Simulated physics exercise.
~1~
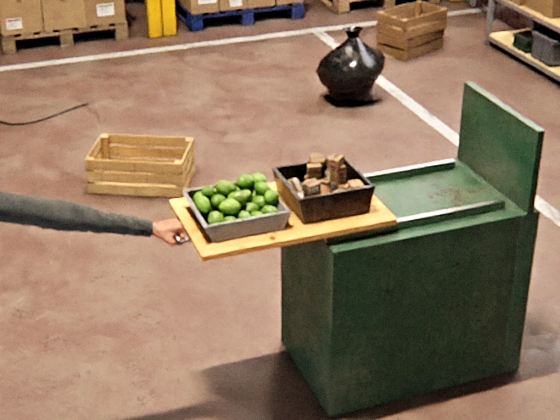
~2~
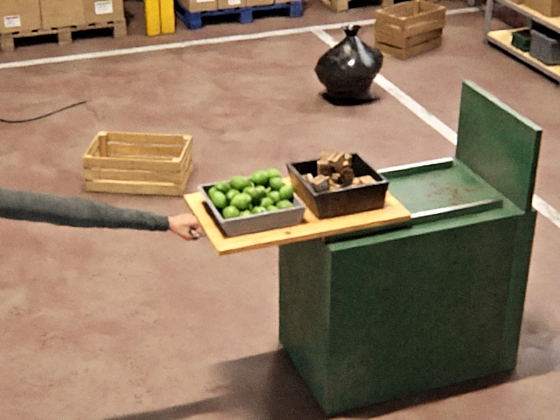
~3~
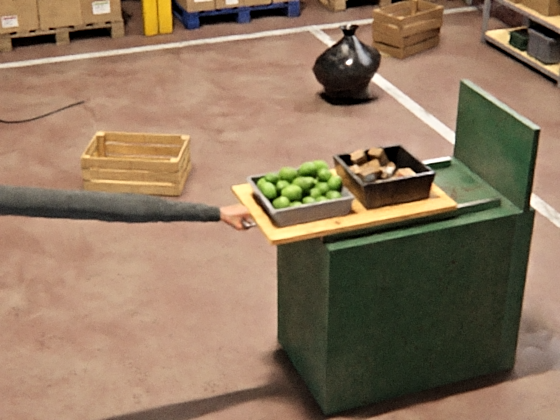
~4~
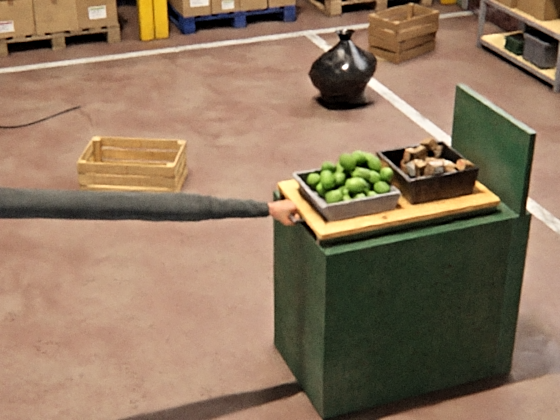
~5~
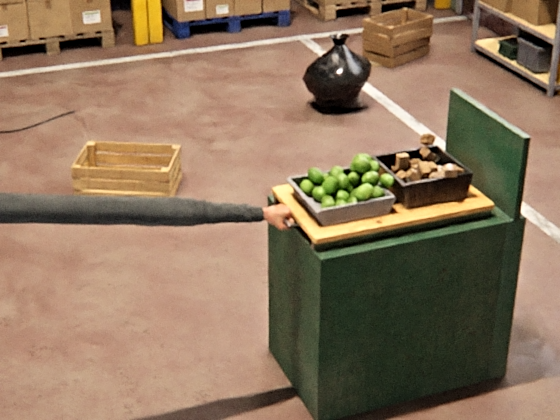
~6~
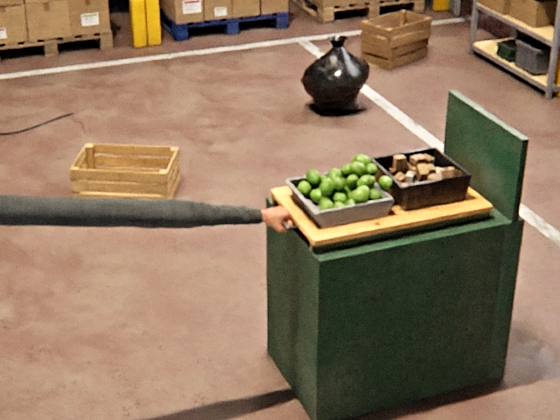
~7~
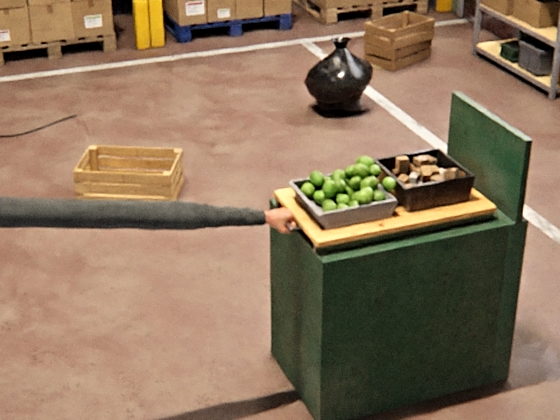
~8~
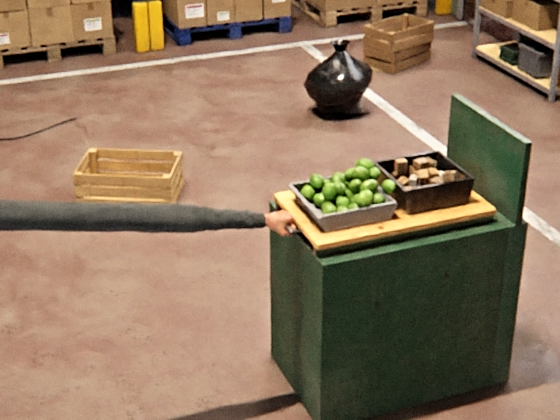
The footage shows an arm pushing a wooden shelf, carrying a grey tub of limes and a black tub of small brown parcels, rightward into a green unit. The shelf stops, the contents shift and a parcel tips up, then everything settles with both tubs still well filled.
